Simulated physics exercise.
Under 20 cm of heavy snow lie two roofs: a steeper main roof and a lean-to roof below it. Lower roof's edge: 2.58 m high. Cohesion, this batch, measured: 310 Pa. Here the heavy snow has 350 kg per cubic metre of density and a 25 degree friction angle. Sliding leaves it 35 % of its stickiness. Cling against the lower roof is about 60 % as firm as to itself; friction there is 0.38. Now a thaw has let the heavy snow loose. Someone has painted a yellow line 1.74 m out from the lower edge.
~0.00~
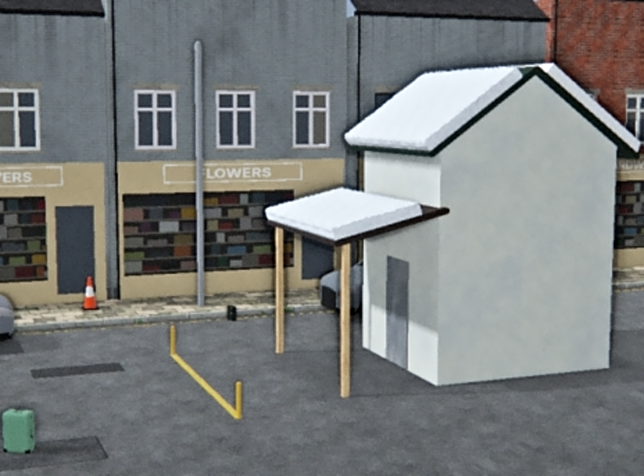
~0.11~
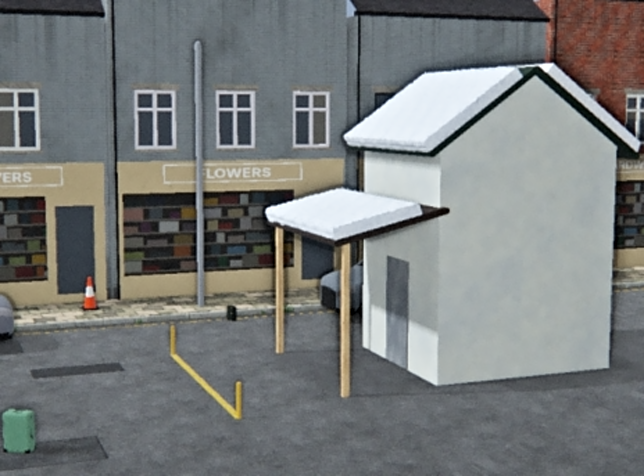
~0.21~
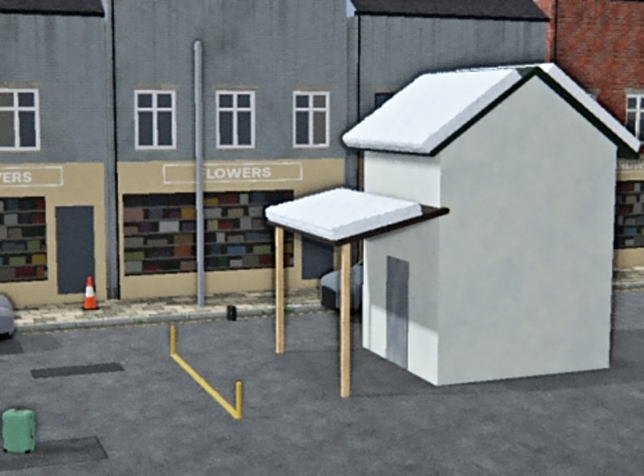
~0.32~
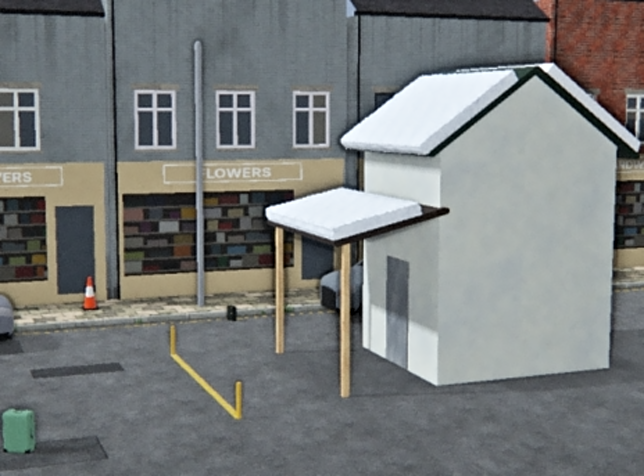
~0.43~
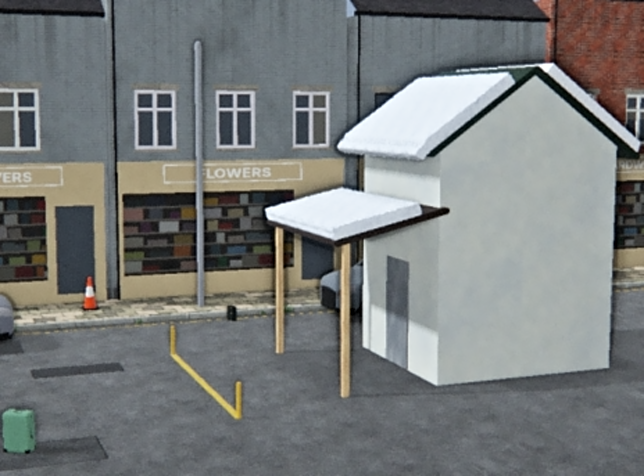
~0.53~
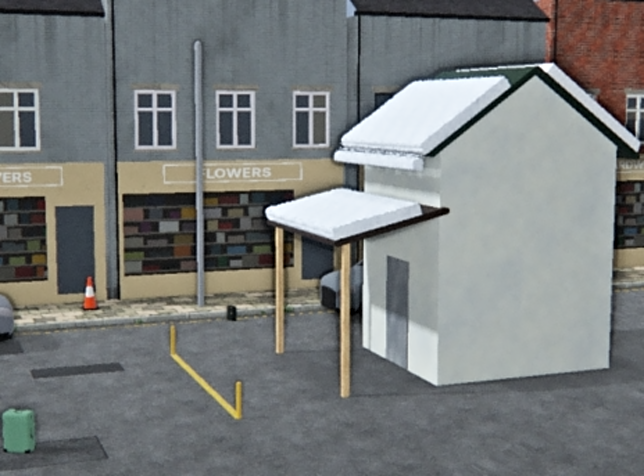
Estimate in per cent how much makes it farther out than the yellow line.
Roughly 11 per cent makes it past the line.
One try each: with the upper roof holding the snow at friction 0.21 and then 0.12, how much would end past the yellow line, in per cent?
One try each gives 30 % and then 30 %.
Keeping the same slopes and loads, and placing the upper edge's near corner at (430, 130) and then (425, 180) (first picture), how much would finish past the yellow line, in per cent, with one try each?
Try 1: Near 20 %; try 2: Near 0 %.
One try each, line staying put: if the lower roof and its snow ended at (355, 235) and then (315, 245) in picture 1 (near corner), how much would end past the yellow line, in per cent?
Try 1: Near 16 %; try 2: Near 6 %.
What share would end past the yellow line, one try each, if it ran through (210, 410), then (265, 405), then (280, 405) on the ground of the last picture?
About 6 %, 25 %, 30 %.
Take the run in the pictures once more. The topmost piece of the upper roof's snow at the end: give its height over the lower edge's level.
0.7 m.
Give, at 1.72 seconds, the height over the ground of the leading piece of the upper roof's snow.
I'd say around 2.8 metres.
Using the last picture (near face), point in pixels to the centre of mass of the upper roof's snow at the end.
About (309, 312).
After 1.08 s, none is below the lower edge and 0 % is past the line.
After 1.72 s, none is below the lower edge and 0 % is past the line.
After 2.36 s, 42 % is below the lower edge and 0 % is past the line.
After 3.00 s, 50 % is below the lower edge and 11 % is past the line.
After 3.80 s, at the end, 50 % is below the lower edge and 11 % is past the line.
